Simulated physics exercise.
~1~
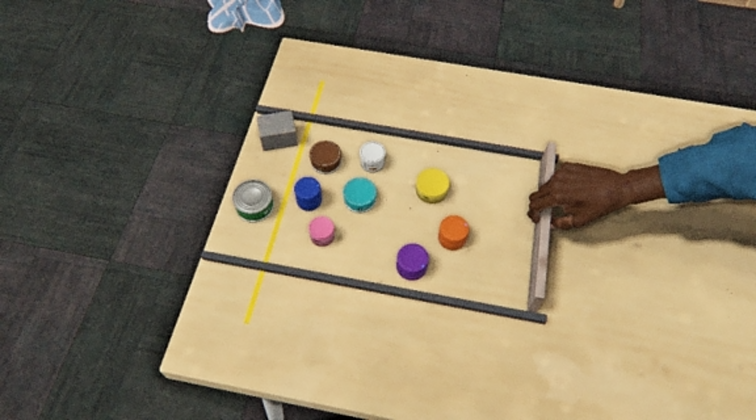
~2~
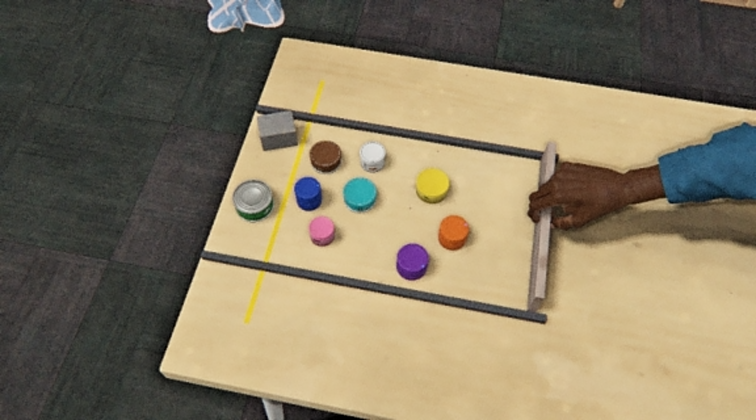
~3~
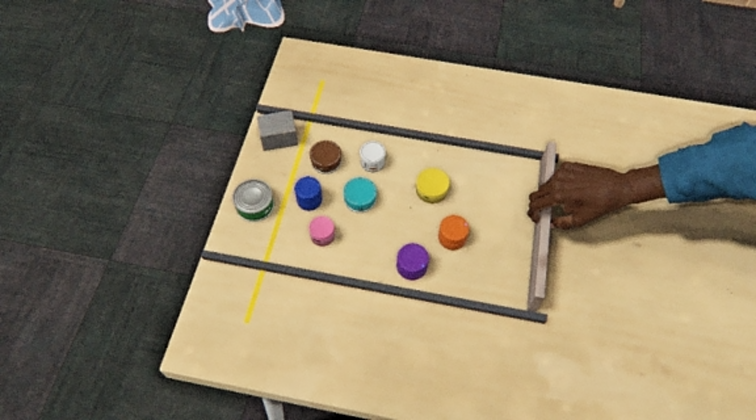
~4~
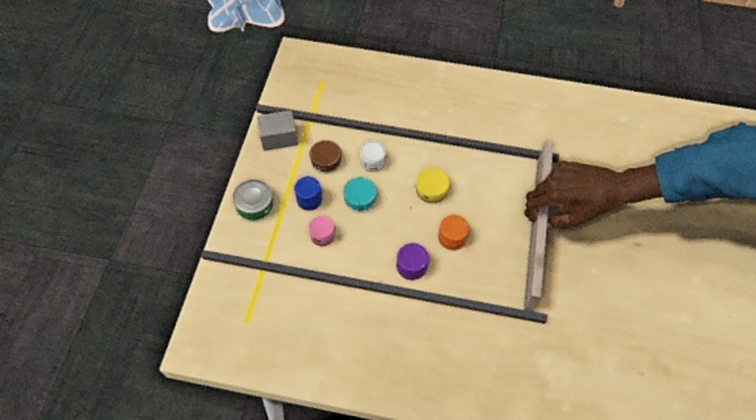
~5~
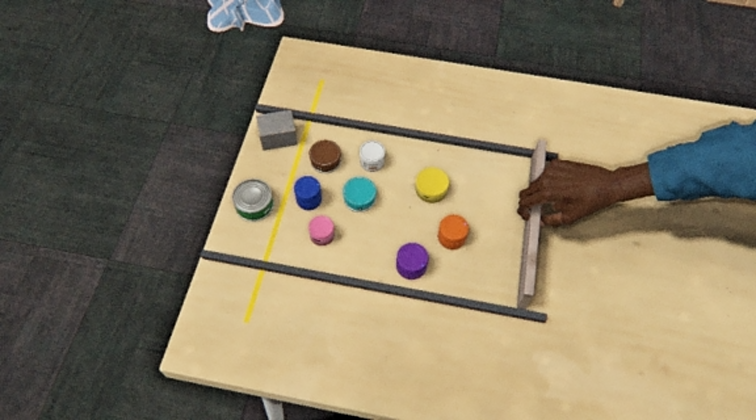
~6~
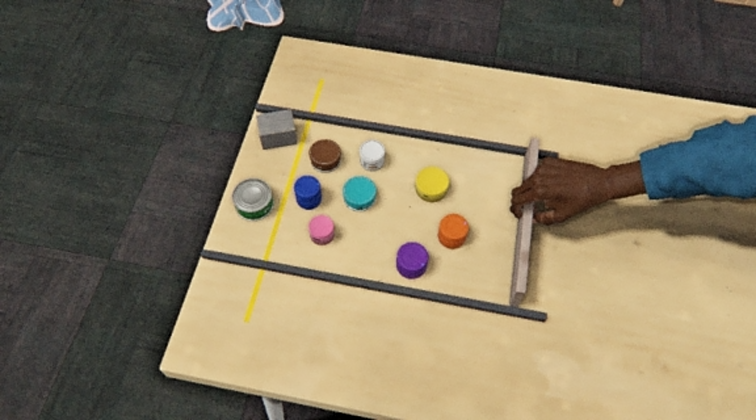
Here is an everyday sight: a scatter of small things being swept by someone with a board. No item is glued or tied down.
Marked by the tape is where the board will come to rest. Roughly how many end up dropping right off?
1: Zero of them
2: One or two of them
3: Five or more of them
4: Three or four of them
Answer: 2.
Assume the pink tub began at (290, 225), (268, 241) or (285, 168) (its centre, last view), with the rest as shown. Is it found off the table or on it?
Going through the places in order, it keeps its spot, it keeps its spot, and it keeps its spot.
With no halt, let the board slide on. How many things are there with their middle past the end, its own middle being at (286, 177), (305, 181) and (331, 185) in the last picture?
The numbers are 2, 0 and 0.
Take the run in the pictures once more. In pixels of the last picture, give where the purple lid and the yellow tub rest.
Reading them off: First (254, 239); then (280, 158).
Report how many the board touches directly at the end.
Tally at the end: 5.
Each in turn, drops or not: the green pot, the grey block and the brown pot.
Each one in turn: The green pot is not spared, the grey block is not spared, the brown pot is spared.
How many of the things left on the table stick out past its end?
That'd be 0.
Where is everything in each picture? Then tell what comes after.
Green pot (253, 201); grey block (277, 131); blue lid (308, 194); board (542, 224); tape (289, 189), in the first frame.
Grey block (277, 131); pink tub (322, 232), in the second frame.
Blue lid (309, 194); board (542, 224), in the third frame.
Green pot (254, 200); turquoise pot (360, 195), in the fourth frame.
Grey block (277, 130); yellow tub (432, 185), in the fifth frame.
Green pot (253, 200); grey block (277, 130); blue lid (308, 193); board (525, 219); tape (288, 187), in the sixth frame.
A little later, none off yet; green pot at rest near (253, 200); grey block at rest near (277, 130); blue lid at rest near (308, 193).
Next, none off yet; green pot at rest near (253, 200); grey block at rest near (277, 130); blue lid shifted a little near (298, 193).
When it is over, the number that fall off is one or two; down, grey block and green pot.
